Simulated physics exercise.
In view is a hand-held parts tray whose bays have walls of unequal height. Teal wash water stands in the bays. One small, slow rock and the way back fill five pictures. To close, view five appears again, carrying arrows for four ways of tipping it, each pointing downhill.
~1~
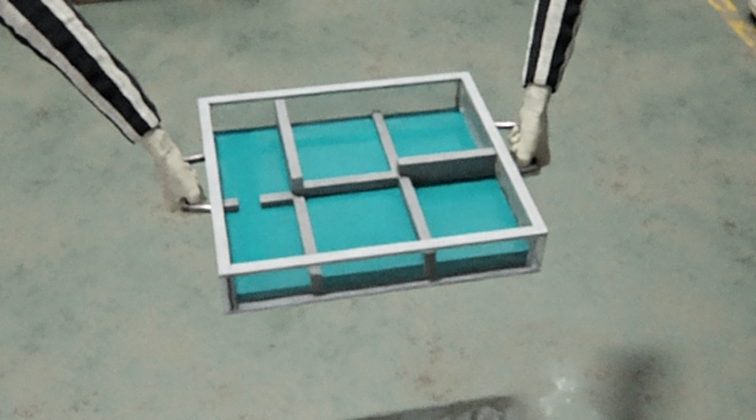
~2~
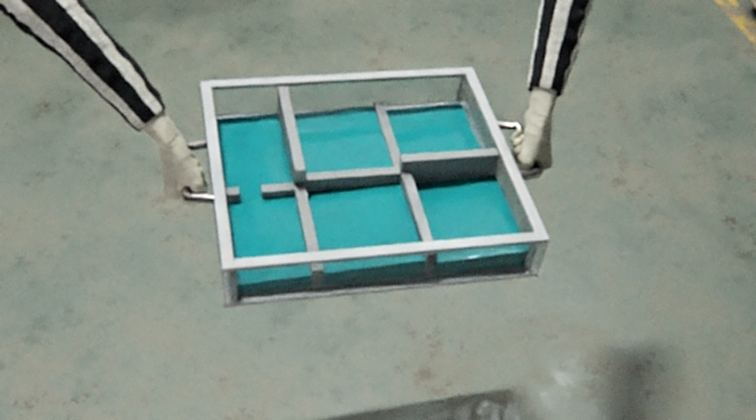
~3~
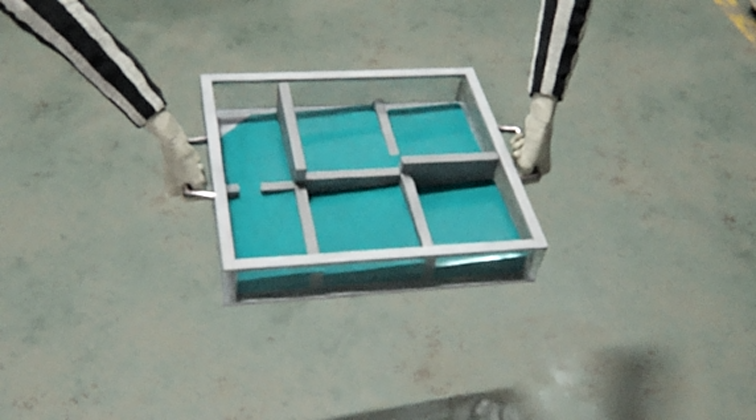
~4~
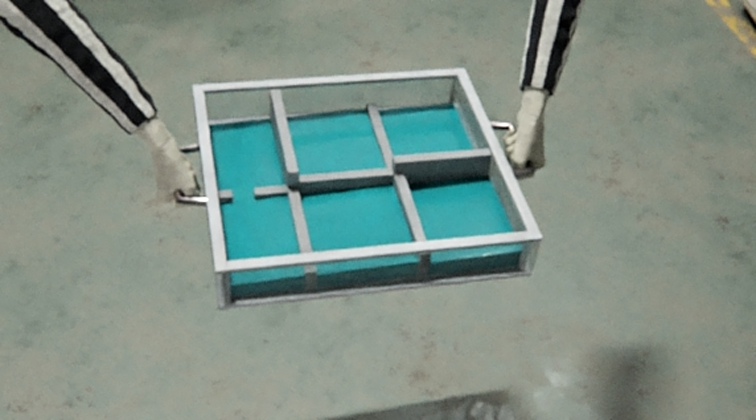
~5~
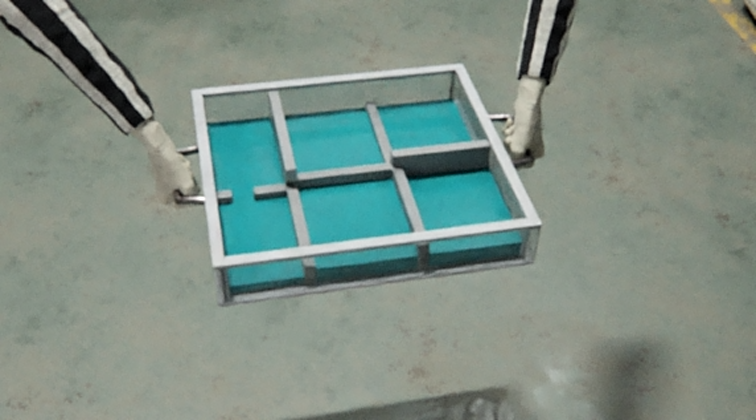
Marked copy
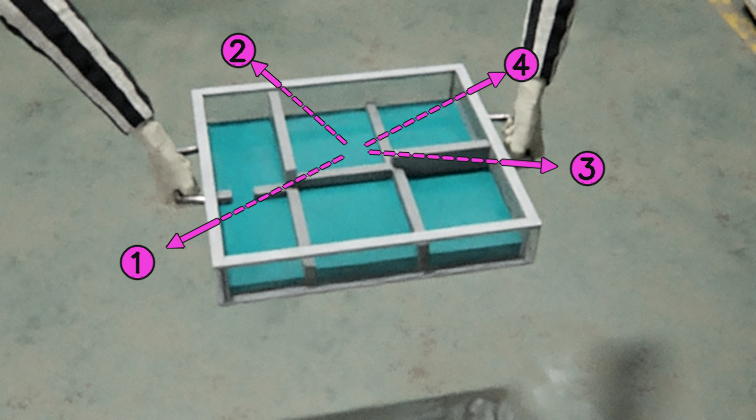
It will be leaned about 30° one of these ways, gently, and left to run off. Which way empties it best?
1.
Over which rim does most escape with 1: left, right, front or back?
Over the left one.
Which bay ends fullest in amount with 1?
The front left bay.
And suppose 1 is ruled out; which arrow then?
That would be 2.
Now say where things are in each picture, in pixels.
The tray is level; deepest in the front right bay, at (463, 215), shallowest in the back right, in the first frame.
Tipped about 4° down to the front right; no wall is crossed, in the second frame.
Tipped about 7° down to the front right; liquid runs over two walls, in the third frame.
Tipped about 3° down to the front right; no wall is crossed, in the fourth frame.
The tray is level; deepest in the front middle bay, at (355, 219), shallowest in the back right, in the fifth frame.
In magenta, 1 ends at (172, 244); 2 ends at (255, 64); 3 ends at (551, 165); 4 ends at (500, 75).
For arrow 1, about 35 % stays in the tray, the largest part in the front left bay.
For arrow 2, about 46 % stays in the tray, the largest part in the back middle bay.
For arrow 3, about 59 % stays in the tray, the largest part in the front right bay.
For arrow 4, about 59 % stays in the tray, the largest part in the back right bay.
